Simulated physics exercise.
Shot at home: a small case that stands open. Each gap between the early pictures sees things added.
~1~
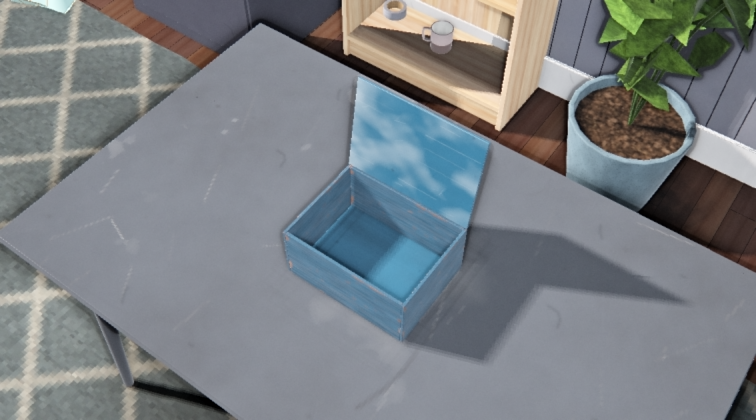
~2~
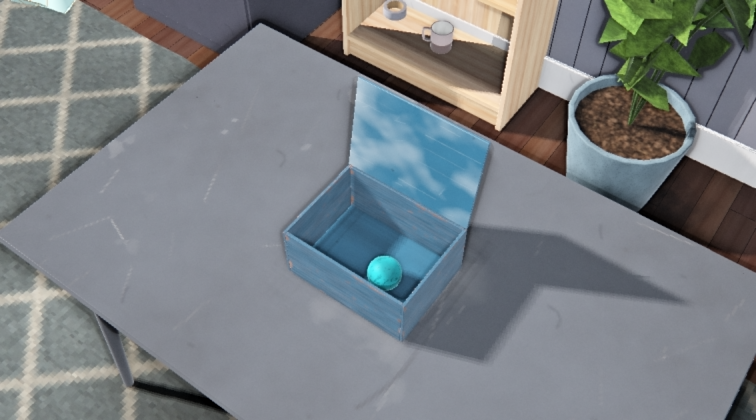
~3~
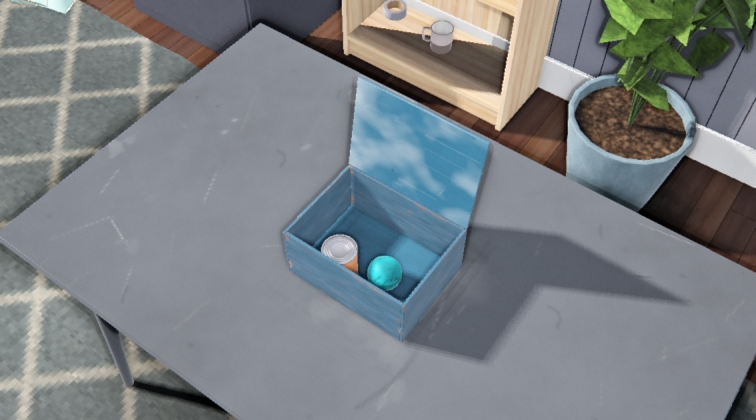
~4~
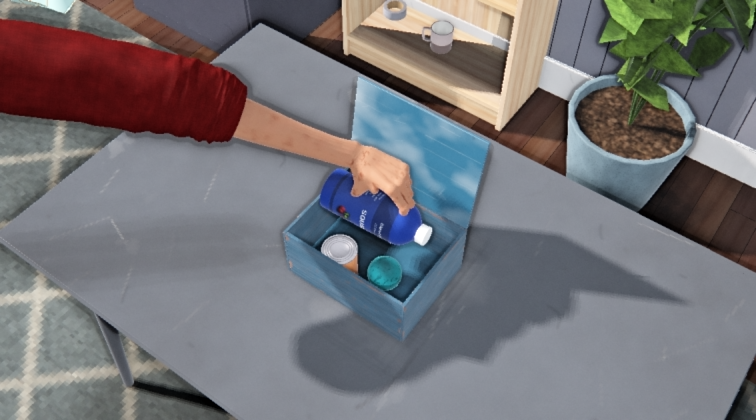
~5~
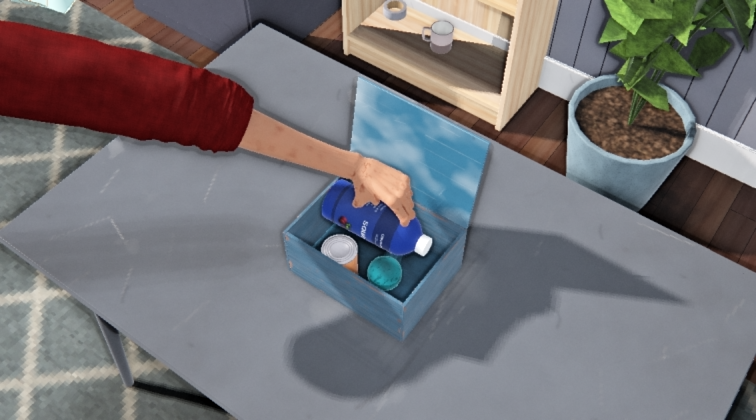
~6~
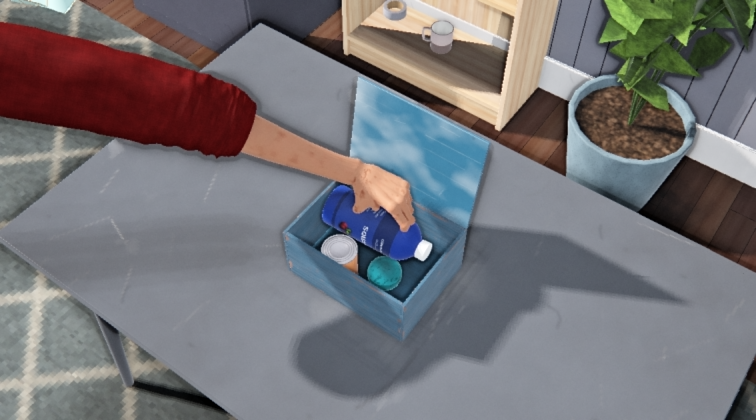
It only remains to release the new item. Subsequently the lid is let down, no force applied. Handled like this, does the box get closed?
Lies shut.
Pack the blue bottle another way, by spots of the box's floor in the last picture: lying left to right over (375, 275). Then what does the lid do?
Then it shuts flat.
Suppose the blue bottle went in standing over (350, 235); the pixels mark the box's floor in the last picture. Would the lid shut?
Lid: Open.
Then, 0.40 s later than the last frame, blue bottle moved about its own width near (398, 241); turquoise ball moved a little.
Then, 1.50 s later than the last frame, lid 65° above the rim; blue bottle moved about its own width near (398, 241); turquoise ball moved about its own width.
Then, 1.90 s later than the last frame, lid 25° above the rim; blue bottle moved about its own width near (398, 241); turquoise ball moved about its own width.
When it is over, lid shut; moved from the start, turquoise ball and blue bottle; orange tin as before. End places, in pixels of the last picture, blue bottle near (398, 241).
